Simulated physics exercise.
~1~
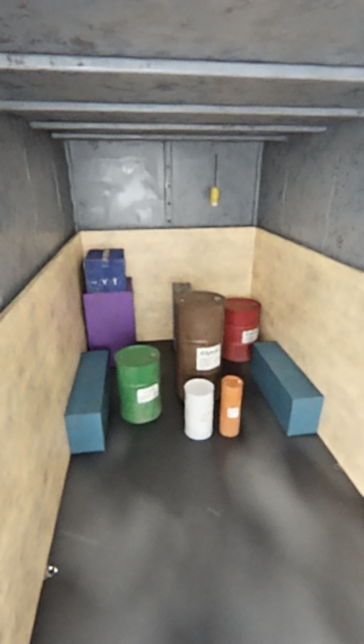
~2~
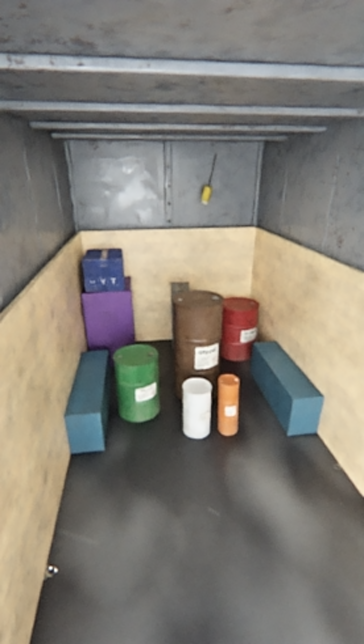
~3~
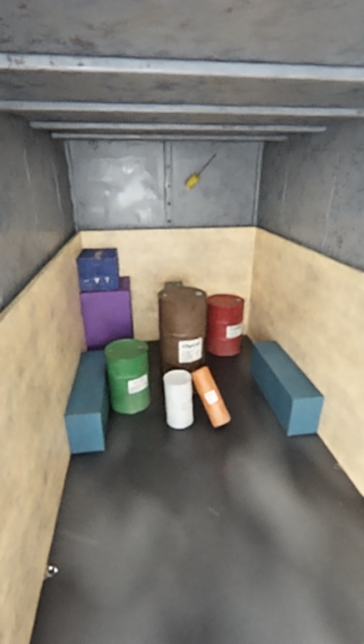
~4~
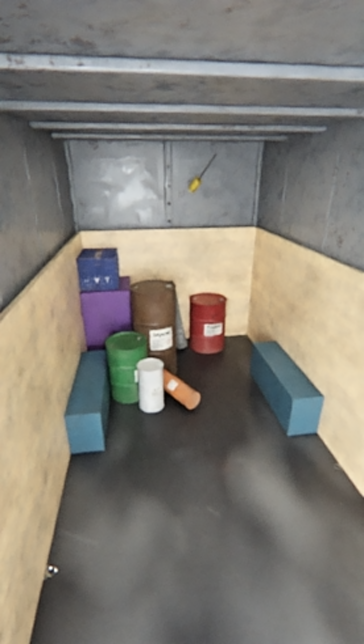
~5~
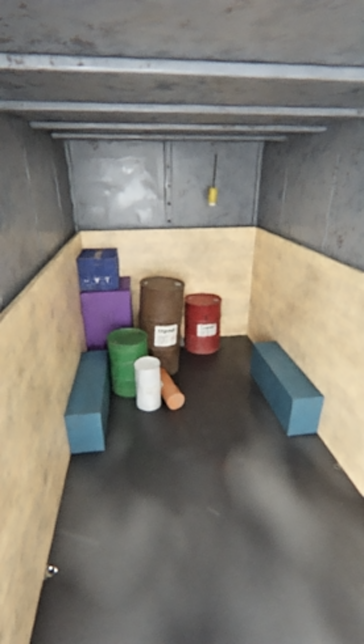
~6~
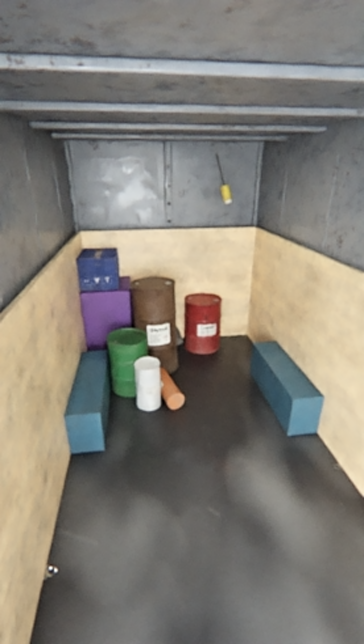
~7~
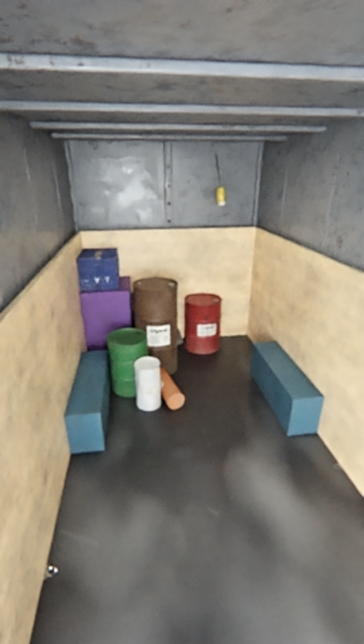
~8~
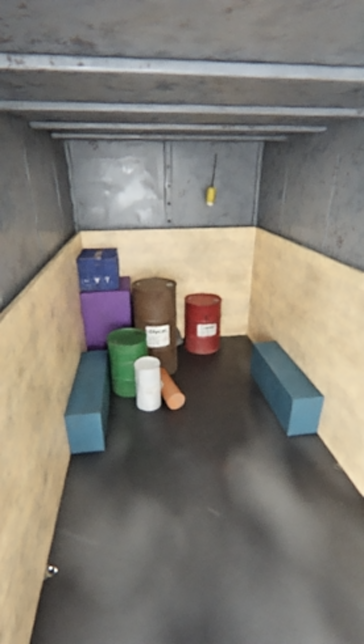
In a van's load bay, drums and canisters slide left and the orange canister topples.
